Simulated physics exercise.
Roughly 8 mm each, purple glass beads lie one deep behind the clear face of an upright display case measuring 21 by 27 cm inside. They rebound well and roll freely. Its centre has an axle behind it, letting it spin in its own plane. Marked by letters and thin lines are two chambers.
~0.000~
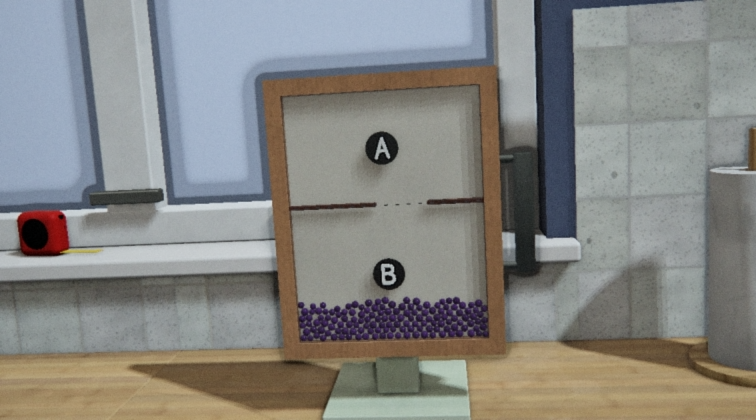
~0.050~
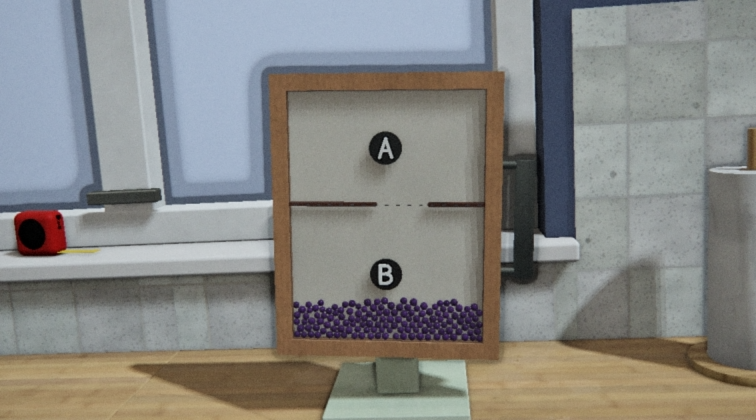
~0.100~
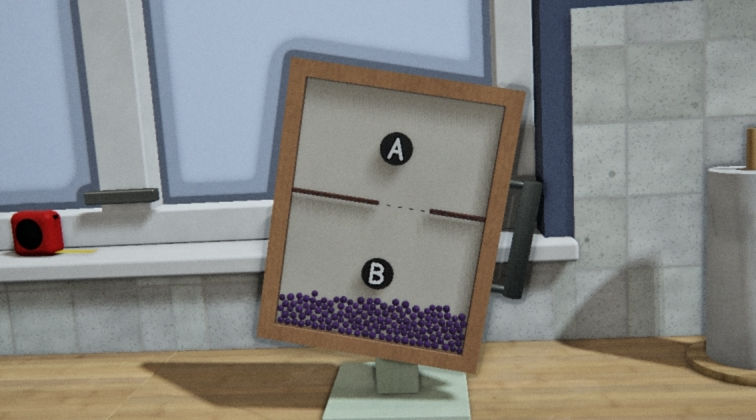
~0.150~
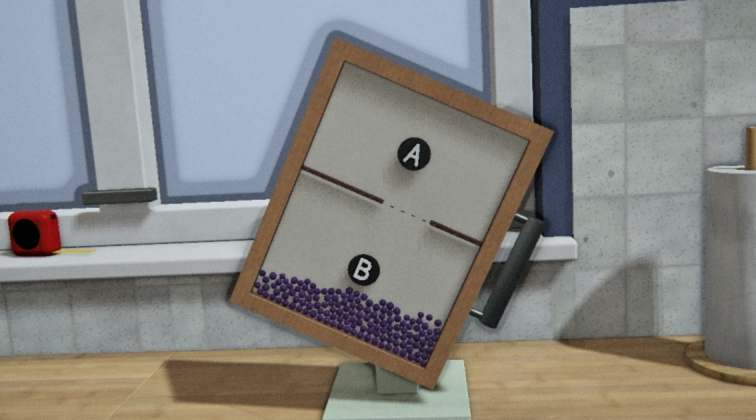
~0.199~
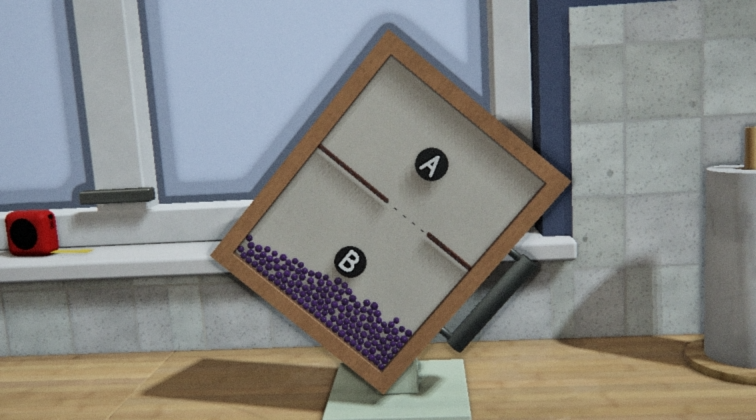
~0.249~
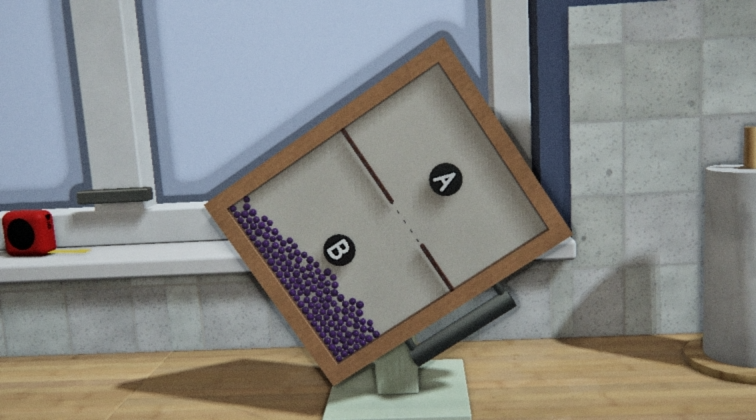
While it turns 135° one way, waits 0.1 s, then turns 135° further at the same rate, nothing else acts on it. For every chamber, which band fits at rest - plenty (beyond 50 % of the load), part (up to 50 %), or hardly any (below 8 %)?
Chamber A - part, chamber B - plenty.
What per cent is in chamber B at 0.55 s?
That comes to some 95 percent of the load.
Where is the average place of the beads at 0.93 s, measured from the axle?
The middle sits around 5 centimetres left and 1 centimetres above.
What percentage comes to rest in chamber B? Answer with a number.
That comes to near 55 percent.
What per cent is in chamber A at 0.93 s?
I'd put it around 35 in a hundred.
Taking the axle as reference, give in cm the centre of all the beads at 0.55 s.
Position estimate: Left 8 cm, below 1 cm.
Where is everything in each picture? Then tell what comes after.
In the first picture, level; about 140 beads; beads' middle (392, 320); highest (385, 301); A (382, 148), B (389, 274).
In the second picture, turned 3° clockwise; beads' middle (389, 321); highest (321, 303).
In the third picture, turned 12° clockwise; beads' middle (377, 320); highest (315, 294); wall ends (291, 189) to (377, 203), (431, 211) to (487, 220).
In the fourth picture, turned 26° clockwise; beads' middle (355, 315); highest (263, 273).
In the fifth picture, turned 42° clockwise; beads' middle (331, 304); highest (249, 238).
In the sixth picture, turned 59° clockwise; beads' middle (310, 287); highest (247, 199); A (446, 180), B (339, 250).
After 0.55 s, it stands 135° clockwise; the beads' middle is 8 cm left of and 1 cm below the centre; A 5 %, B 95 %.
After 0.93 s, it has come round 204° clockwise; the beads' middle is 5 cm left of and 1 cm above the centre; A 35 %, B 65 %.
After 1.20 s, it has come round 270° clockwise; the beads' middle is in line with and 8 cm below the centre; A 45 %, B 55 %.
At rest by 1.9 s, it has come round 270° clockwise; A 45 %, B 55 %.
